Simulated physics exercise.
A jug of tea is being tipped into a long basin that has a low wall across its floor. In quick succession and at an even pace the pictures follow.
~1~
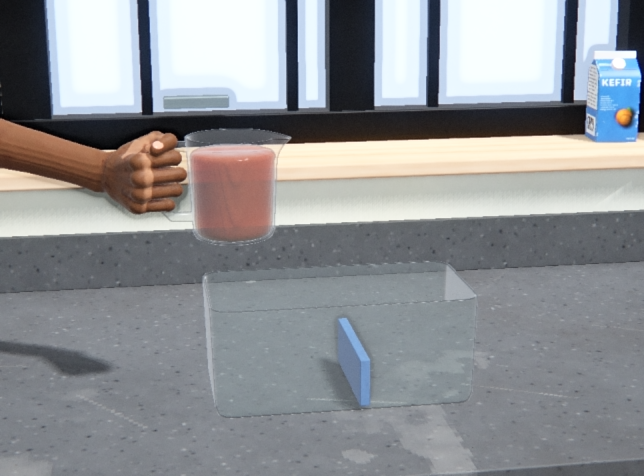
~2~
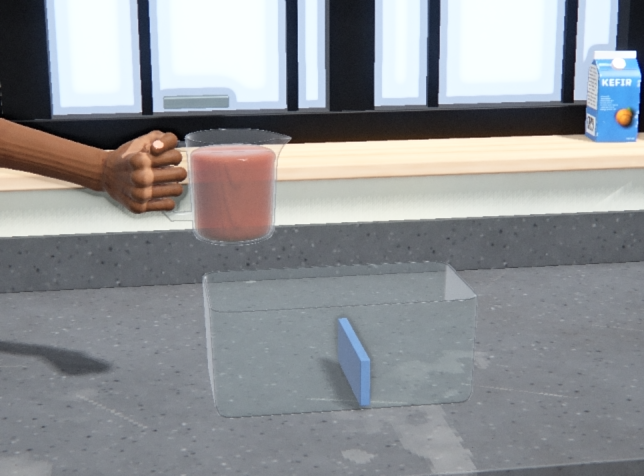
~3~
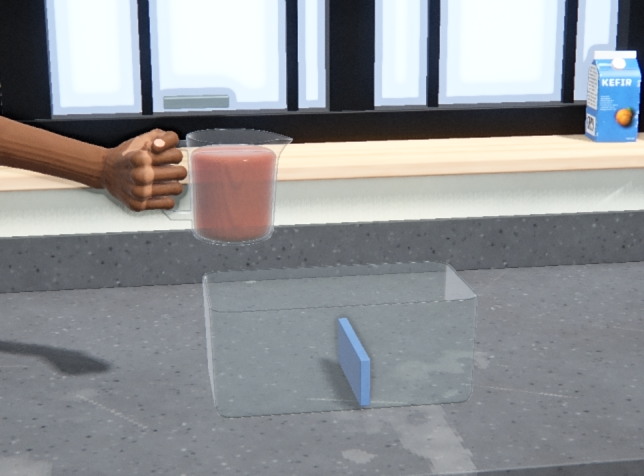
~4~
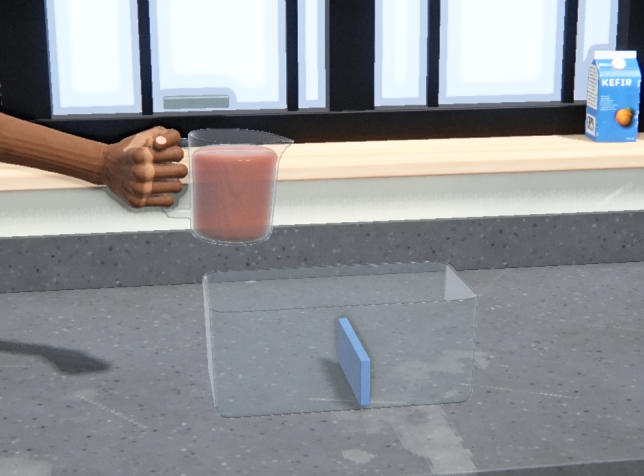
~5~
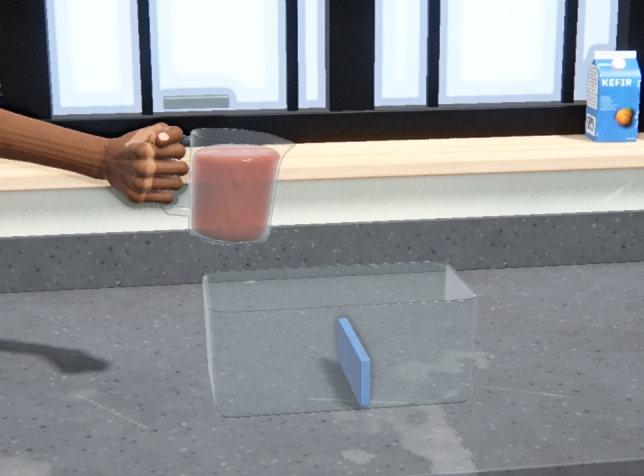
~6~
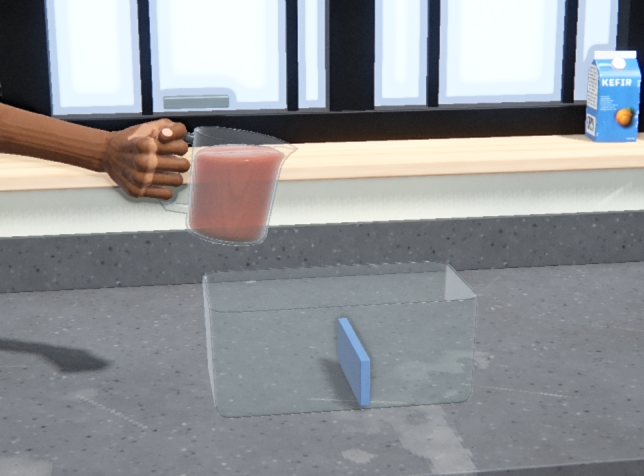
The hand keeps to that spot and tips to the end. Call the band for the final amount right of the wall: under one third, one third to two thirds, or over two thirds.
Band: One third to two thirds.
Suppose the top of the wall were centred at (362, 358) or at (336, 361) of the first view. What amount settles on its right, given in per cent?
The first position gives around 40 percent, the second around 80 percent.
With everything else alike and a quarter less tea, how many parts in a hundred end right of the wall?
My estimate is about 30 percent.
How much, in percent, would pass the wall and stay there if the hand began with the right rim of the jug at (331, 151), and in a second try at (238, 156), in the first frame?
Roughly 95 % and 0 %.
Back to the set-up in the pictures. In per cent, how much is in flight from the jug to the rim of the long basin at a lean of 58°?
15 per cent.
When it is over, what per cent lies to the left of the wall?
I'd put it near 50 per cent.
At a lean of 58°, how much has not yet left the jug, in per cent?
I'd put it at some 85 in a hundred.
A moment on, the jug is tipped part way and 83 per cent is still to pour, 1 is left of the wall and 4 right of it.
Next, the jug is tipped on its side and 34 per cent is still to pour, 12 is left of the wall and 37 right of it.
Then the jug is tipped on its side and 5 per cent is still to pour, 43 is left of the wall and 49 right of it.
Later the jug is tipped on its side and 0 per cent is still to pour, 49 is left of the wall and 50 right of it.
Finally, 50 per cent lies left of the wall, 50 right of it and 1 outside.
